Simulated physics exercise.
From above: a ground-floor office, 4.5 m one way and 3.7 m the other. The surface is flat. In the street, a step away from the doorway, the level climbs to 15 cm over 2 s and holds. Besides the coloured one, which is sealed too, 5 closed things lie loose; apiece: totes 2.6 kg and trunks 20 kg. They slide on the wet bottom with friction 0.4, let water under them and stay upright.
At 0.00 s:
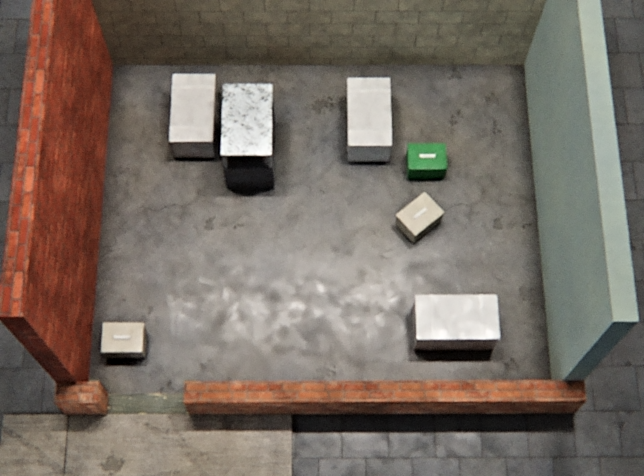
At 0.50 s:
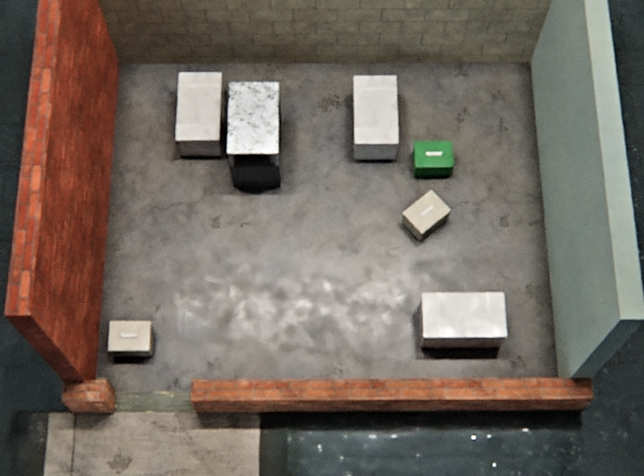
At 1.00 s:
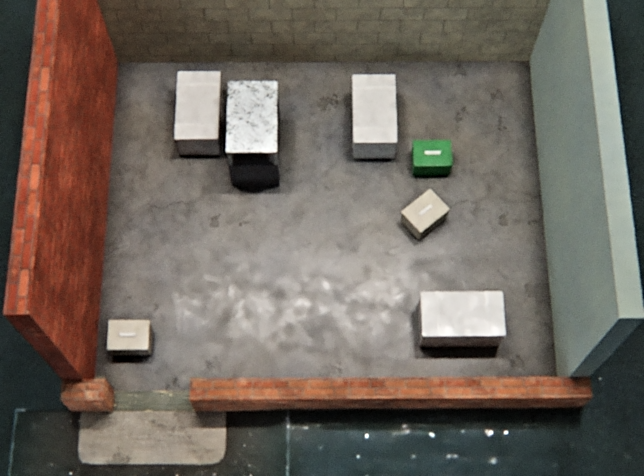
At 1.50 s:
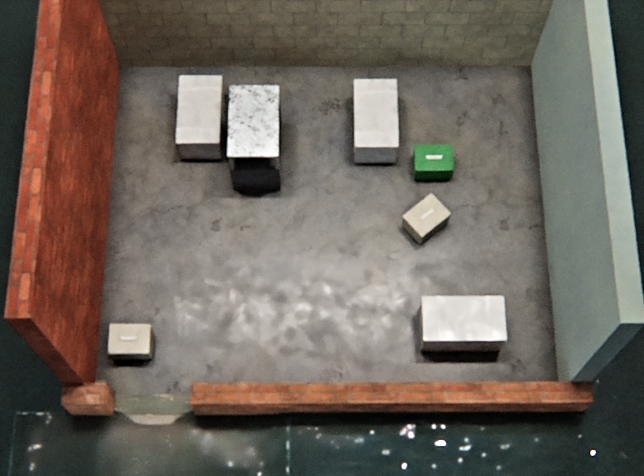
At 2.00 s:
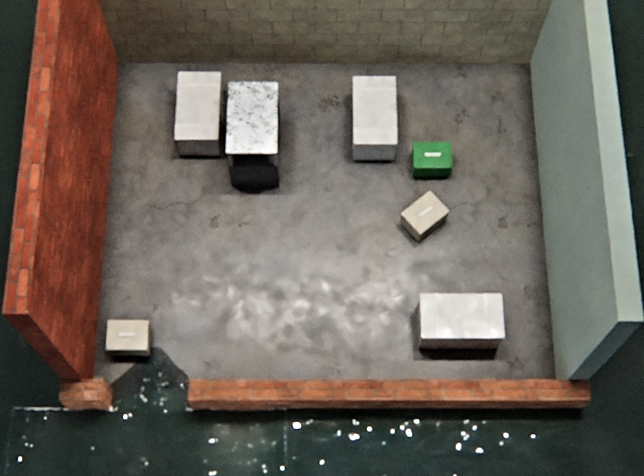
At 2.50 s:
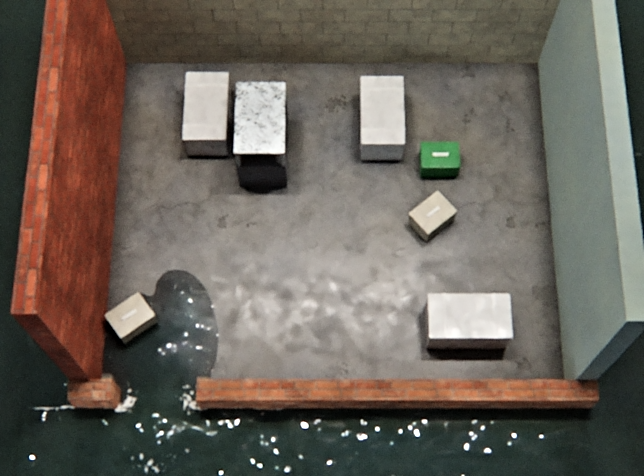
A roofless ground-floor room with a grey floor, an orange-red brick wall at left and a pale green wall at right is seen from high above, the view shifting slightly. Pale blocks stand around the floor, with a green box and a tan one right of centre and another tan box near the doorway at lower left. Dark water covers the paving outside, then spreads through the doorway, and the nearby tan box turns slightly.
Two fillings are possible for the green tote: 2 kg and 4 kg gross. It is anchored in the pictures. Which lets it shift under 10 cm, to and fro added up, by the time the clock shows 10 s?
Verdict: Only the larger load is enough.
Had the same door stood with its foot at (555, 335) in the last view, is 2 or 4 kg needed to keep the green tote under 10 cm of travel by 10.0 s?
In that case neither load is enough.
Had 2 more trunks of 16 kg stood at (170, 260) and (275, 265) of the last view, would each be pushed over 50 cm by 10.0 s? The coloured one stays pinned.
In turn: Past it, under.
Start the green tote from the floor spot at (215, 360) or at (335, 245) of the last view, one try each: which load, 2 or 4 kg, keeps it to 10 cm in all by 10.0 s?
In turn: Neither is enough; only the larger holds.
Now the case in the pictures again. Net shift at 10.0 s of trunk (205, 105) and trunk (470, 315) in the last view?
In turn: 140 cm, 0 cm.
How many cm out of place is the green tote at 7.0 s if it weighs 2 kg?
About 5 cm.
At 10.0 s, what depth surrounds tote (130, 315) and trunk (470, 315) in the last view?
Roughly 8 and 1 cm.
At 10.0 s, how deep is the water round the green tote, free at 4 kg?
About 2 cm.
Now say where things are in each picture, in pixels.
The first frame shows the green tote at (427, 156) rests on the ground; water covers 0.0 m2; 0 of 6 have shifted.
The second frame shows the green tote at (434, 154) rests on the ground; water covers 0.0 m2; 0 of 6 have shifted.
The third frame shows the green tote at (433, 153) rests on the ground; water covers 0.0 m2; 0 of 6 have shifted.
The fourth frame shows the green tote at (434, 158), on the bottom; 0.0 m2 under water; 0 of 6 have shifted.
The fifth frame shows the green tote at (433, 155) rests on the ground; water covers 0.2 m2; 0 of 6 have shifted.
The sixth frame shows the green tote at (440, 155), on the bottom; water covers 0.9 m2; 1 of 6 have shifted.
After 3.5 s the green tote would be 0 cm from its start with 2 kg and 0 cm from its start with 4 kg; 0 cm of water round it then.
After 4.5 s the green tote would be 0 cm from its start with 2 kg and 0 cm from its start with 4 kg; 0 cm of water round it then.
After 7.0 s the green tote would be 4 cm from its start with 2 kg and 0 cm from its start with 4 kg; 1 cm of water round it then.
After 10.0 s the green tote would be 55 cm from its start with 2 kg and 0 cm from its start with 4 kg; 2 cm of water round it then.
